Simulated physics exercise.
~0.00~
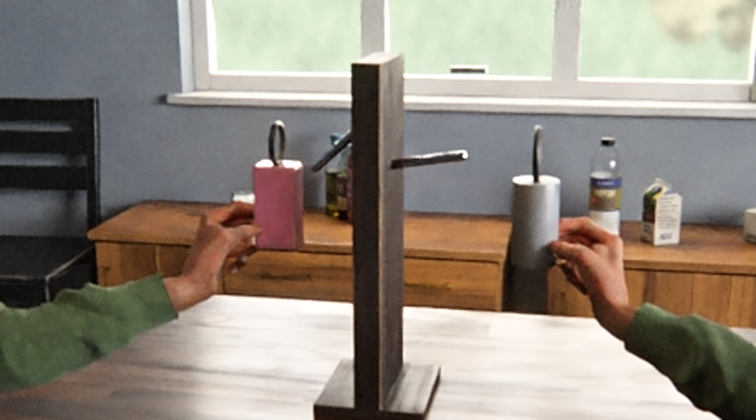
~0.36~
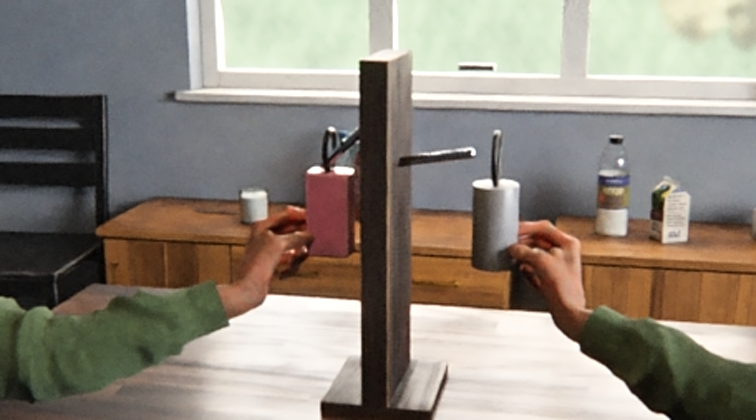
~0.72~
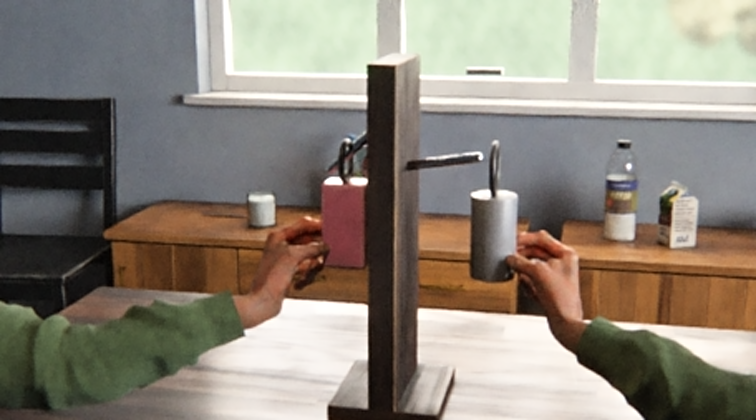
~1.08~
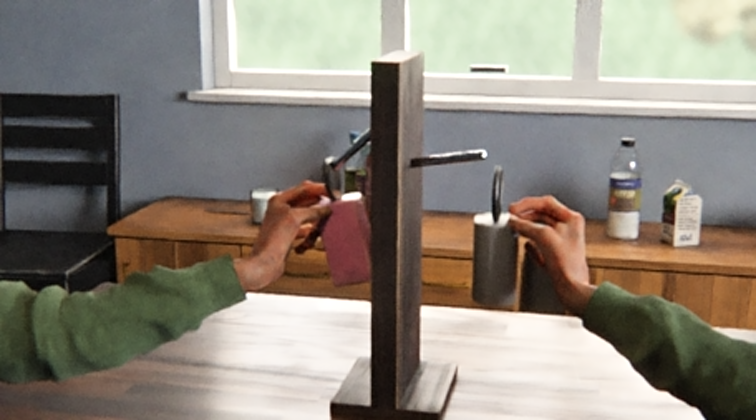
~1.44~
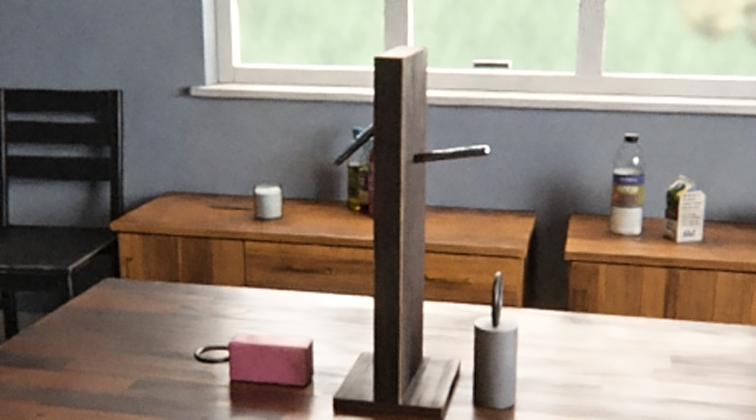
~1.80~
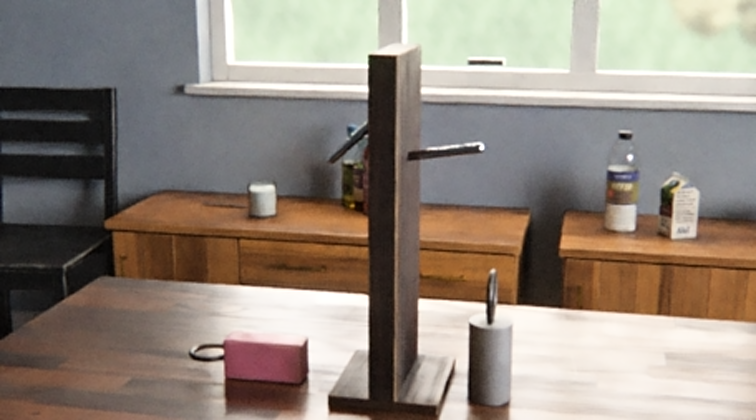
In a room with a blue-grey wall and a bright window, a slightly swaying camera looks across a wooden table at a dark peg stand, with a bottle and a carton on the cabinets behind. Two green-sleeved hands hold a pink block-shaped pouch on the left and a grey cylindrical lantern on the right, each with a dark loop. They bring both inward toward the pegs, then lower them slightly. As the hands draw back, the pouch tilts and both objects drop. The pouch ends lying on its side on the table, while the lantern stands upright, right of the stand.
